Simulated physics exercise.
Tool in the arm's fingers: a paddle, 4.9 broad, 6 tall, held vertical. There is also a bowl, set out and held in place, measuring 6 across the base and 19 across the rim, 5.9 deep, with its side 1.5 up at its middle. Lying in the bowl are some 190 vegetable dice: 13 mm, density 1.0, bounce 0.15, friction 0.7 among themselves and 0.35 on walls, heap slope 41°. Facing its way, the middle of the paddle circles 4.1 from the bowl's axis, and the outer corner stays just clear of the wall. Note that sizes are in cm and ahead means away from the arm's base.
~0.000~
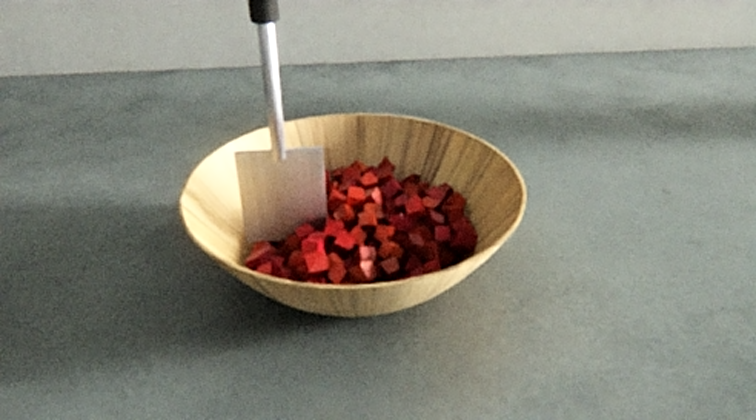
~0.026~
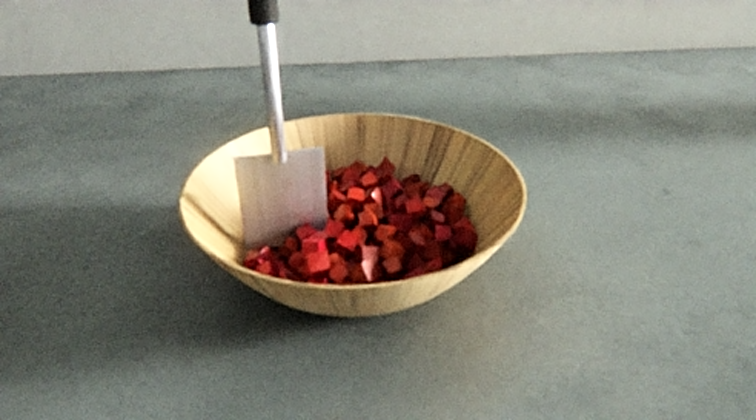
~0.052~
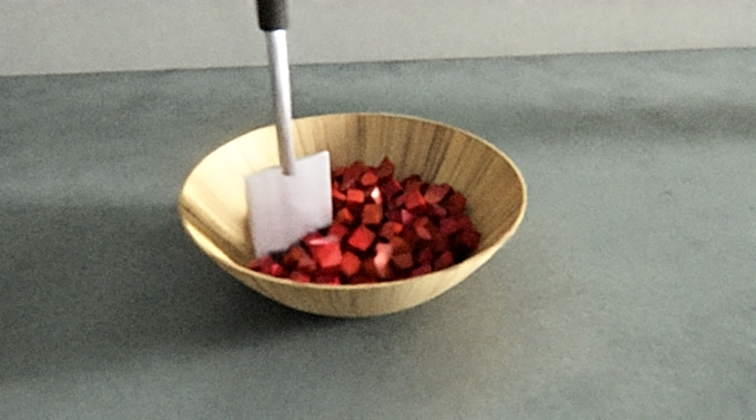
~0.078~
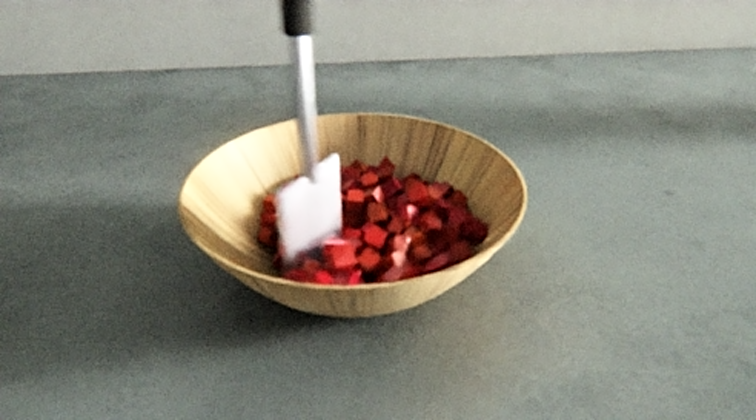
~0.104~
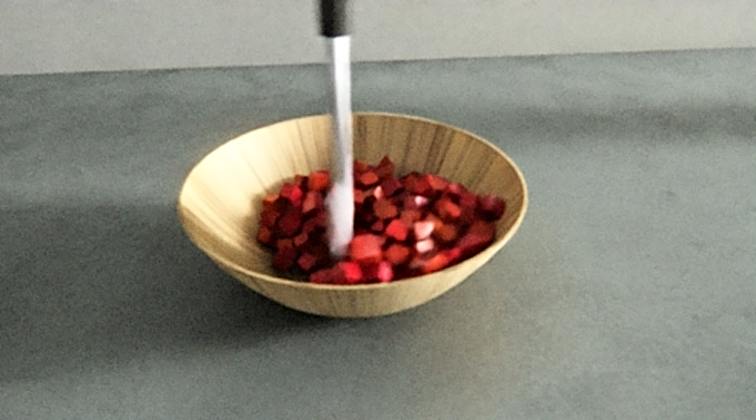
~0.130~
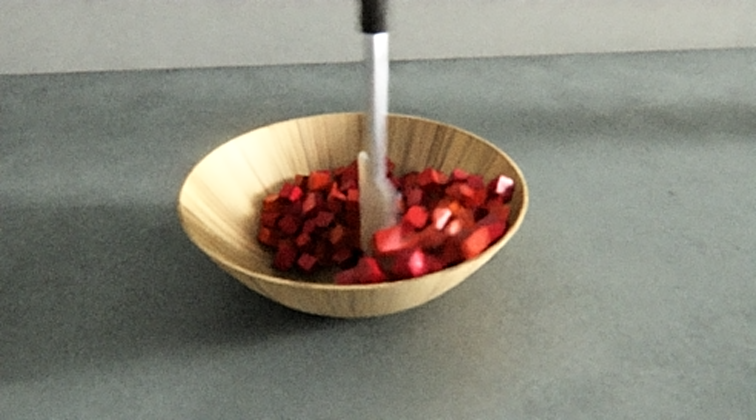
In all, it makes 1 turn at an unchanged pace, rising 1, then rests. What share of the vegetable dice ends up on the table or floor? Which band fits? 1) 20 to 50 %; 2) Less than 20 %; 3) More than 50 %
The answer is 1.
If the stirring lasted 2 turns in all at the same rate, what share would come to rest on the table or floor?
Close to 45 in a hundred.
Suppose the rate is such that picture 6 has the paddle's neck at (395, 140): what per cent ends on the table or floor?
It comes to around 50 percent.
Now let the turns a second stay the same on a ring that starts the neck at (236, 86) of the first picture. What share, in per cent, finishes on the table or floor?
About 0 per cent.
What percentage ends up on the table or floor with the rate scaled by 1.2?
Estimated share: Near 50 per cent.
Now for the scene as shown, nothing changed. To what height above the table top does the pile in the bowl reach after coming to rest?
The peak stands near 6.0 centimetres up.
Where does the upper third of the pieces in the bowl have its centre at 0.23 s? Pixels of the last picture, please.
That third sits centred at about (448, 148).
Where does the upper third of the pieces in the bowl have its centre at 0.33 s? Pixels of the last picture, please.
Centre estimate: (297, 147).
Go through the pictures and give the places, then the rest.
The first picture shows paddle neck at (276, 124), 0° round; upper third of the load around (372, 215), from x 260 to 465, top at y 170; 191 in the bowl.
The second picture shows paddle neck at (276, 127), 8° round; upper third of the load around (375, 220), from x 255 to 465, top at y 170.
The third picture shows paddle neck at (284, 137), 30° round; upper third of the load around (375, 226), from x 260 to 465, top at y 170.
The fourth picture shows paddle neck at (307, 146), 54° round; upper third of the load around (385, 240), from x 270 to 475, top at y 170.
The fifth picture shows paddle neck at (340, 149), 79° round; upper third of the load around (416, 235), from x 270 to 490, top at y 170.
The sixth picture shows paddle neck at (376, 146), 103° round; upper third of the load around (436, 221), from x 270 to 500, top at y 165; 191 in the bowl.
By 0.23 s, 198° round, highest piece 10 above the table; 172 in the bowl, 19 in flight or on the tool.
By 0.33 s, 294° round, highest piece 9 above the table; 149 in the bowl, 19 on the table or floor, 23 in flight or on the tool.
By 0.58 s, 0° round, highest piece 7 above the table; 132 in the bowl, 57 on the table or floor, 2 in flight or on the tool.
By 1.28 s, 0° round, highest piece 7 above the table; 132 in the bowl, 59 on the table or floor.
Final count, 132 in the bowl, 59 on the table or floor. That is 31 % on the table or floor.
